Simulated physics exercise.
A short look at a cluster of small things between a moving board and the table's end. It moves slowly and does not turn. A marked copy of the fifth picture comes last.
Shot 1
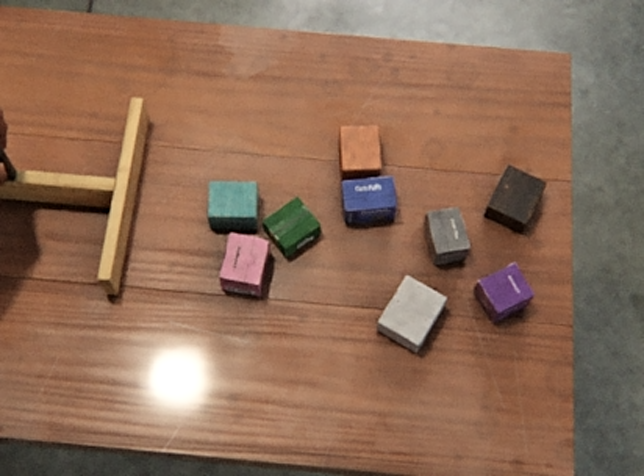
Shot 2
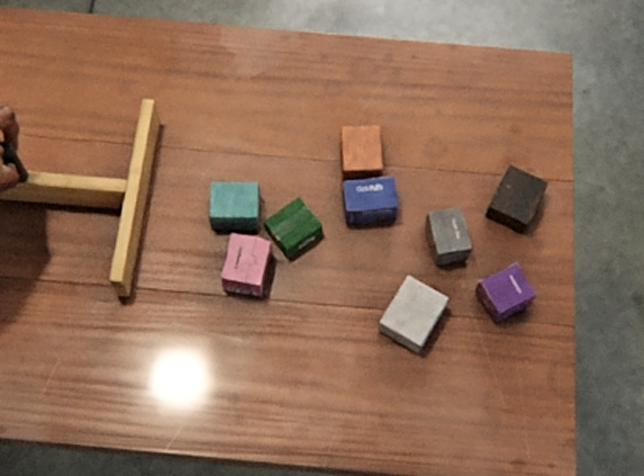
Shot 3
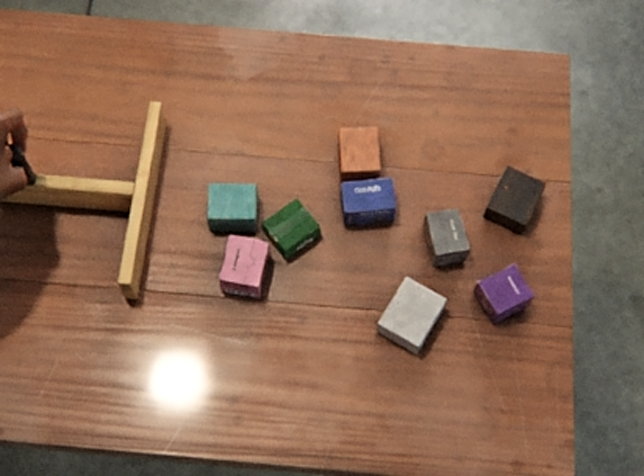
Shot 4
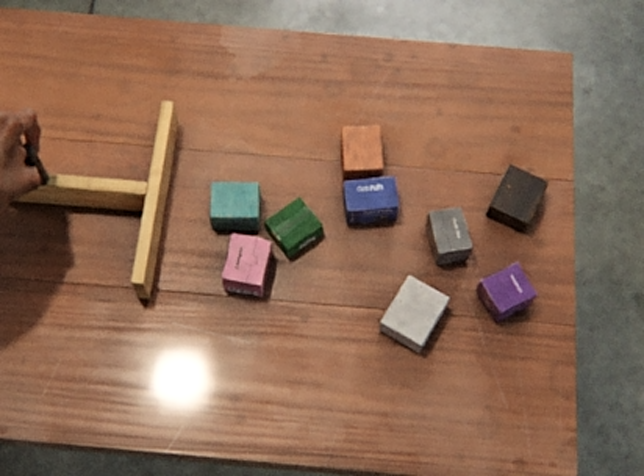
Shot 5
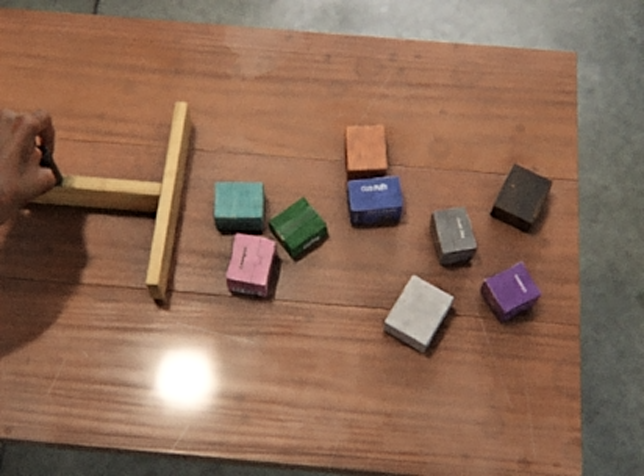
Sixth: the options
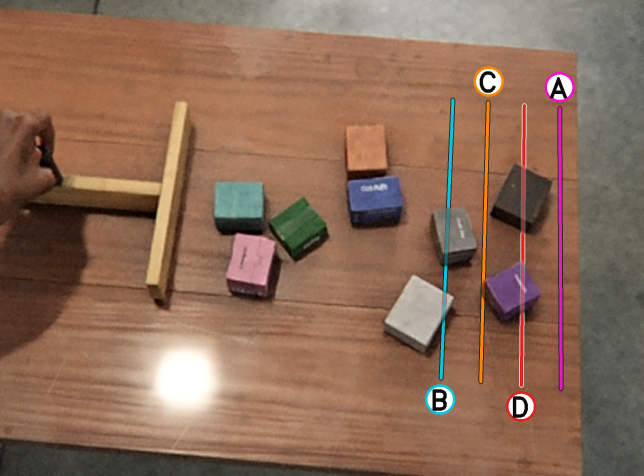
A hand slides a wooden T-shaped board slowly right toward a cluster of colored blocks.
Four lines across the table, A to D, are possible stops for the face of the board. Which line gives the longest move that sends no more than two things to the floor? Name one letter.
Line C.
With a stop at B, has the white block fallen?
No.
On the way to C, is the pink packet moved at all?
Yes.
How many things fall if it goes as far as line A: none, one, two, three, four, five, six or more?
Six or more.
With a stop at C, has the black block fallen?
Yes.
On the marked copy, A at (560, 240); B at (447, 231); C at (485, 234); D at (523, 237).
With C. Early on, board (280, 199); pink packet (302, 269); blue packet (390, 197).
Further on, board (396, 208); grey box (483, 232); green box (464, 268).
At the end, board (486, 216); purple packet over the edge; black block over the edge; two fallen.
As for the rest, A drops eight; B is within the limit but short; D drops four.
